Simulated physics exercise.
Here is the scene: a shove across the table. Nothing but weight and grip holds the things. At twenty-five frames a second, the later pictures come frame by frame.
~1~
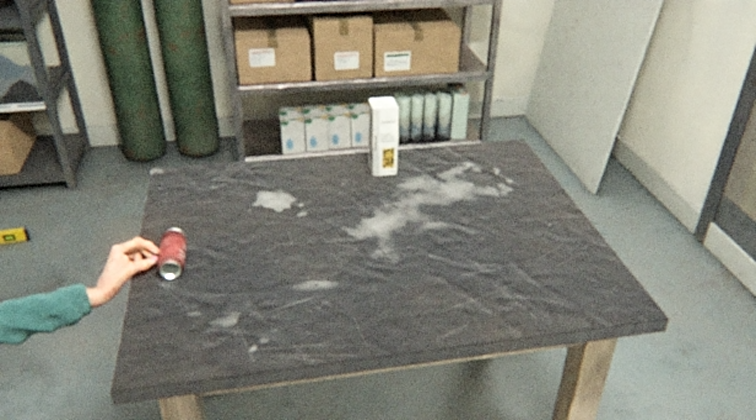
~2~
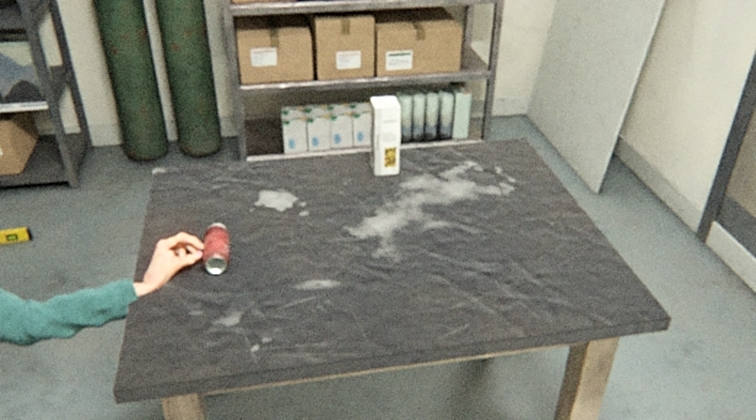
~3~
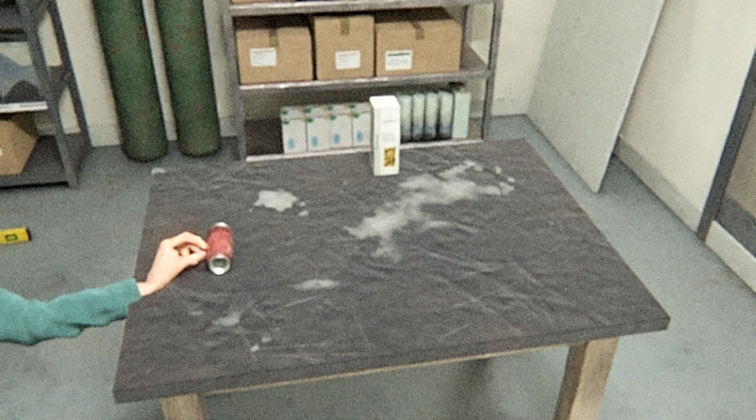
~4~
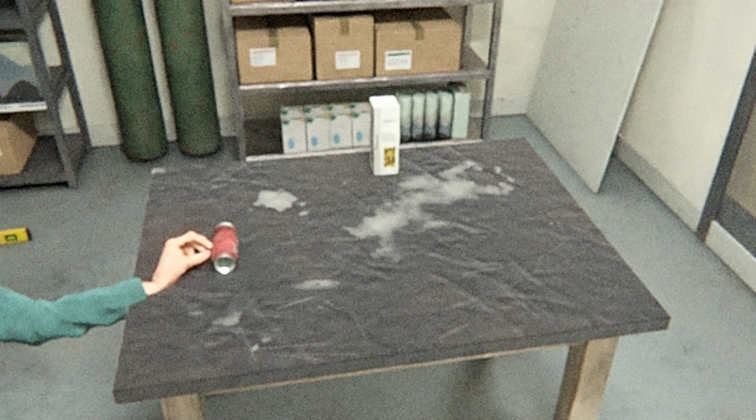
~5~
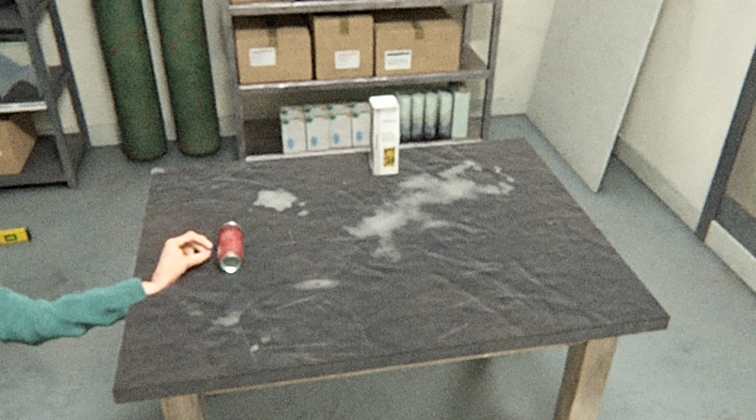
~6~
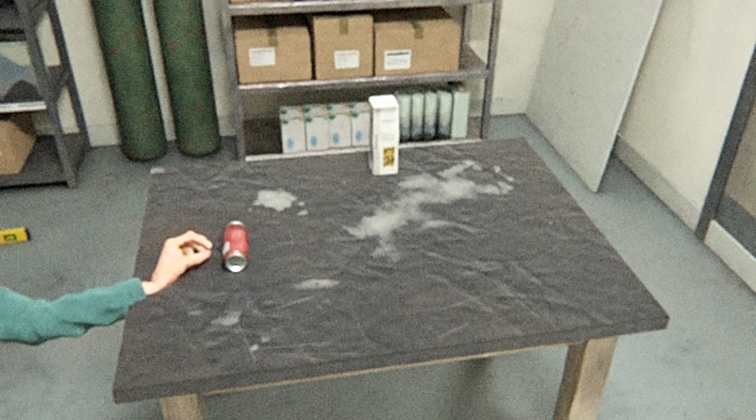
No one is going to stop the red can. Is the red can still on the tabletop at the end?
It will not go beyond the edge.
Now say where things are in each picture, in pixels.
The first picture shows under the hand; red can (172, 253).
The second picture shows under the hand; red can (217, 248).
The third picture shows under the hand; red can (220, 248).
The fourth picture shows red can (225, 247).
The fifth picture shows red can (231, 247).
The sixth picture shows red can (236, 246) moved a little.
Then, 0.10 s later than the last frame, red can moved about its own width near (248, 245).
Then, 0.20 s later than the last frame, red can moved about its own width near (259, 244).
Then, 0.30 s later than the last frame, red can moved well along near (267, 243).
Then, 0.50 s later than the last frame, red can moved well along near (277, 242).
When it is over, moved from the start, red can. End places, in pixels of the last picture, red can near (281, 241).
